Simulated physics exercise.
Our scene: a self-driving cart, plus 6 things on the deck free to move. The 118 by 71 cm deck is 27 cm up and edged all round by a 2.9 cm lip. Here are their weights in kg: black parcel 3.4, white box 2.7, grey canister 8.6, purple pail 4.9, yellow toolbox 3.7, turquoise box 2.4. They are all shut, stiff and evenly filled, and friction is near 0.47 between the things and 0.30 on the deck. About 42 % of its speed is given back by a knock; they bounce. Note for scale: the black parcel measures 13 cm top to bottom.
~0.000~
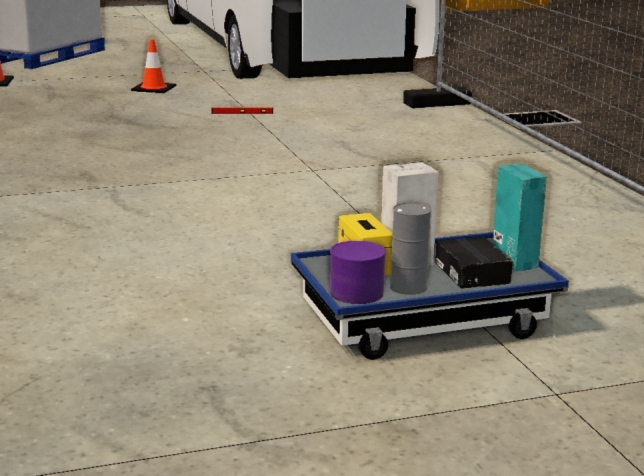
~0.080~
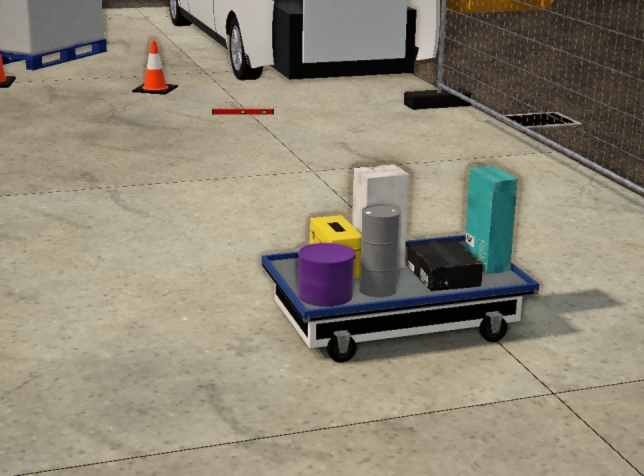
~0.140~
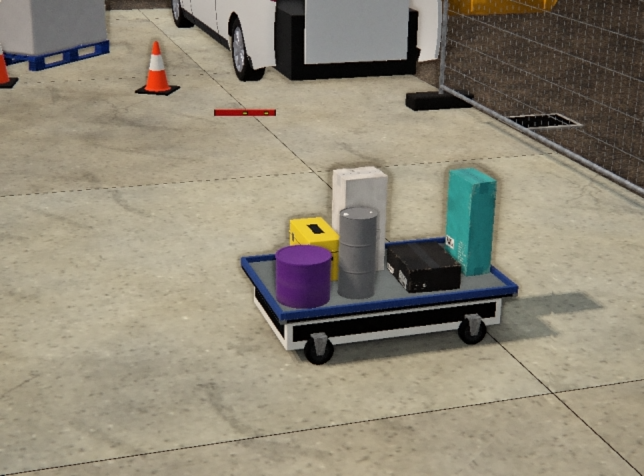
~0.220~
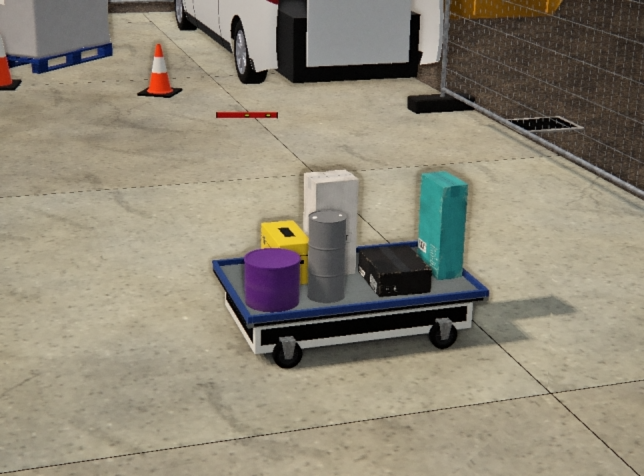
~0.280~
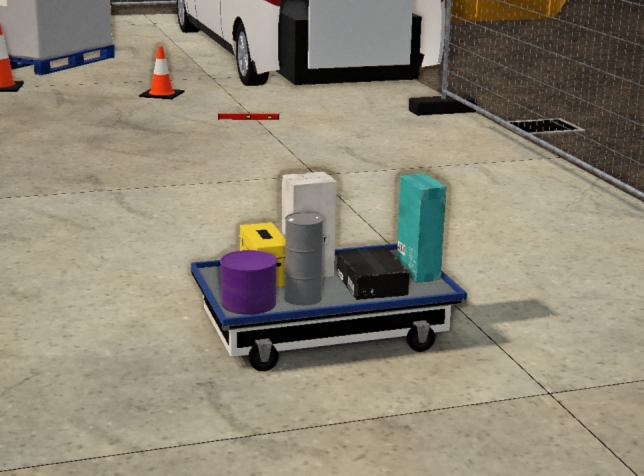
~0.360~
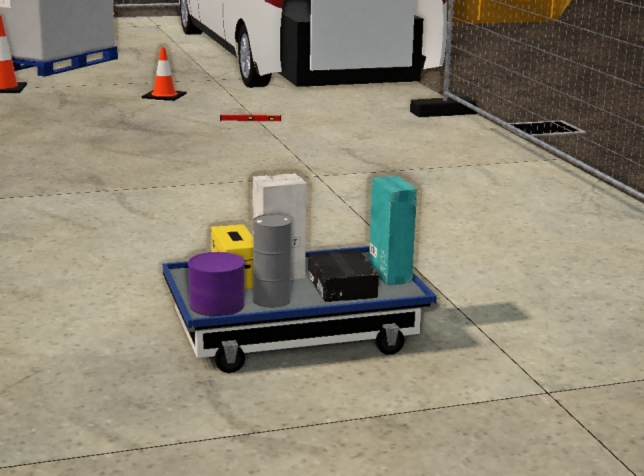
To begin with, a low, blue-edged cart sits right of centre on a concrete yard, carrying a purple pail, yellow toolbox, white box, grey canister, black parcel and turquoise box. It then rolls steadily leftward past the orange cones and parked vehicle behind, its load keeping the same arrangement.
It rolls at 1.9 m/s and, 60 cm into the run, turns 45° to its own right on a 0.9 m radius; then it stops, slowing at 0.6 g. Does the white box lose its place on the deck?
Still there.
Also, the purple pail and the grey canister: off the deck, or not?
The purple pail winds up out of bounds; the grey canister winds up out of bounds.
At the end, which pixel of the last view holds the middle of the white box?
You'll find it at about (20, 195).
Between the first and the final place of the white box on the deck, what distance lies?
Around 42 centimetres.
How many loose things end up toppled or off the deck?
The tally is 3.
After 0.66 s, 125 cm covered, turned 32°; white box moved 21 cm near (176, 225); grey canister 35° off upright; purple pail 18° off upright.
After 1.06 s, 188 cm covered, turned 45°; grey canister and purple pail now off the deck; white box moved 29 cm near (65, 204); turquoise box moved 14 cm.
After 1.36 s, 191 cm covered, turned 45°, stopped; white box moved 40 cm near (26, 196); turquoise box 4° off upright; black parcel moved 28 cm.
In the end (3.4 s), off the deck, grey canister and purple pail; toppled on the deck, turquoise box; not toppled but over 10 cm from the start, black parcel, white box and yellow toolbox. In the last view, white box near (20, 195).
